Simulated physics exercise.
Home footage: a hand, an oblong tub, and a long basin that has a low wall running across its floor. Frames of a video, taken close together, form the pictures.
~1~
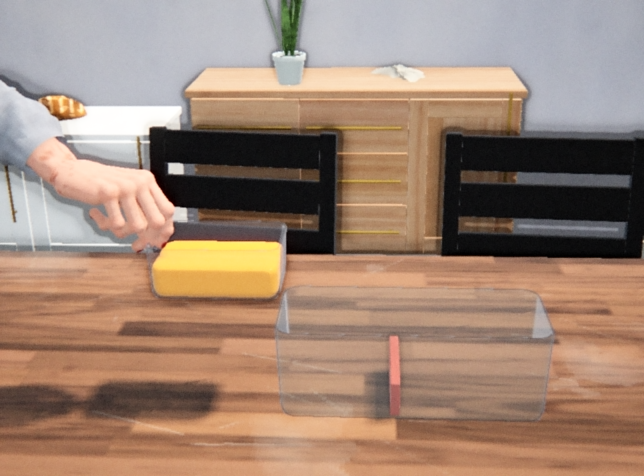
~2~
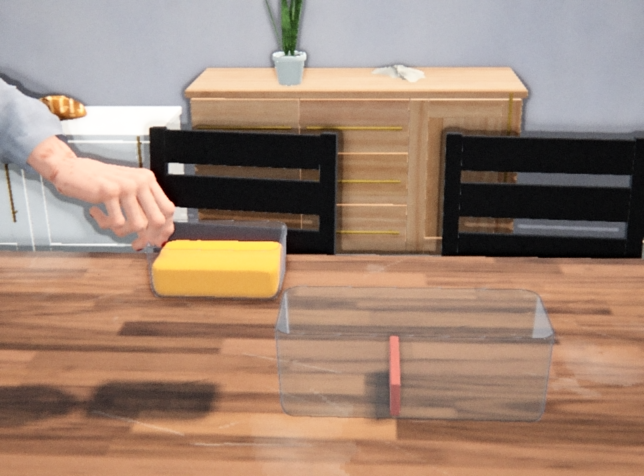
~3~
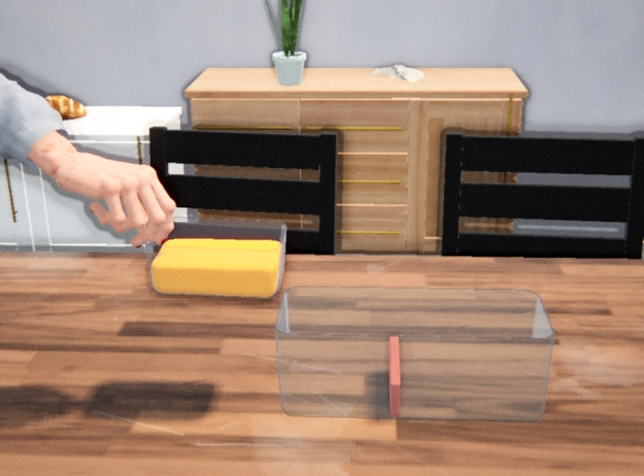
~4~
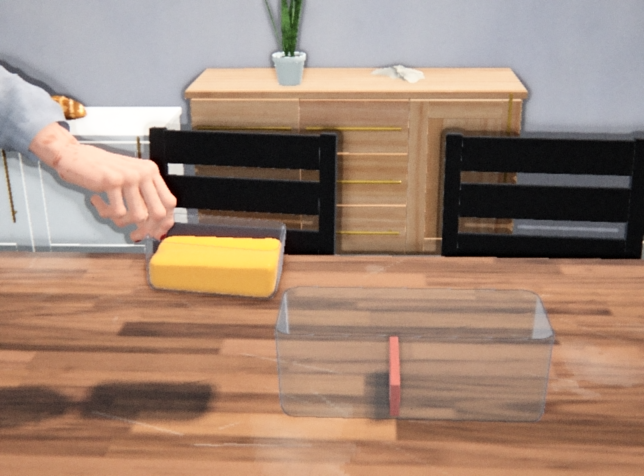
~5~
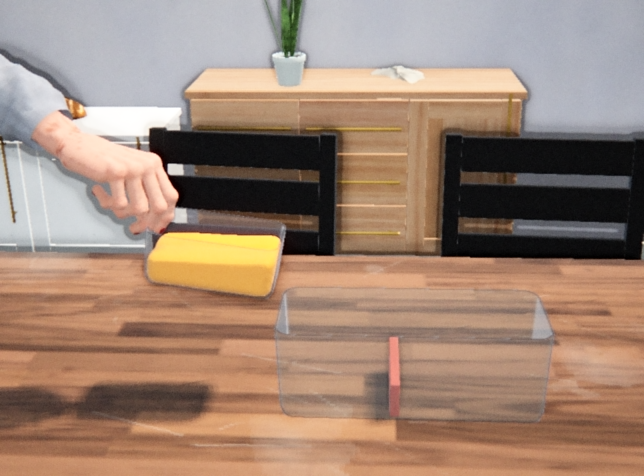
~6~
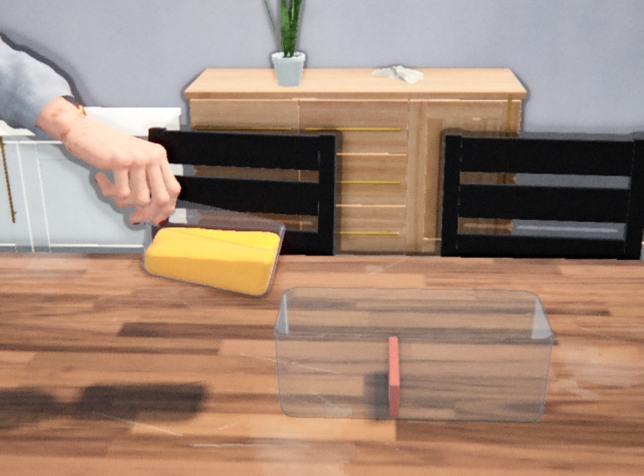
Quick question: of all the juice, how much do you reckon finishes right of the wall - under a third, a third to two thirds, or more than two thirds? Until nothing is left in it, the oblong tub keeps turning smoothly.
I expect the share right of the wall to be below a third.
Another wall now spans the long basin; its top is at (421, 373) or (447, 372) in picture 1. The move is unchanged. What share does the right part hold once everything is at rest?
First try close to 20 percent, second try close to 15 percent.
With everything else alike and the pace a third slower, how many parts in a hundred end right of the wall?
Roughly 5 per cent ends up there.
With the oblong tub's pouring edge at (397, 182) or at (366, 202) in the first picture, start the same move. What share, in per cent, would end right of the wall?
Close to 90 % for the first start and close to 85 % for the second.
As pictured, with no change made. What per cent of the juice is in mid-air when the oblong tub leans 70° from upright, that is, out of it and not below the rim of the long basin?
Roughly 40 percent.
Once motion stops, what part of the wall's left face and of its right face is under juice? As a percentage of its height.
Once still, it is 60 % on the left and 0 % on the right.
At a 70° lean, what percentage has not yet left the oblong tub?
Some 55 in a hundred has yet to spill out.
A moment on, the oblong tub is tipped part way and 54 per cent is still to pour, 5 is left of the wall and 0 right of it.
Next, the oblong tub is tipped right over and 10 per cent is still to pour, 76 is left of the wall and 3 right of it.
Then the oblong tub is tipped right over and 0 per cent is still to pour, 87 is left of the wall and 5 right of it.
Later the oblong tub is tipped right over and 0 per cent is still to pour, 88 is left of the wall and 6 right of it.
Finally, 88 per cent lies left of the wall, 6 right of it and 6 outside.
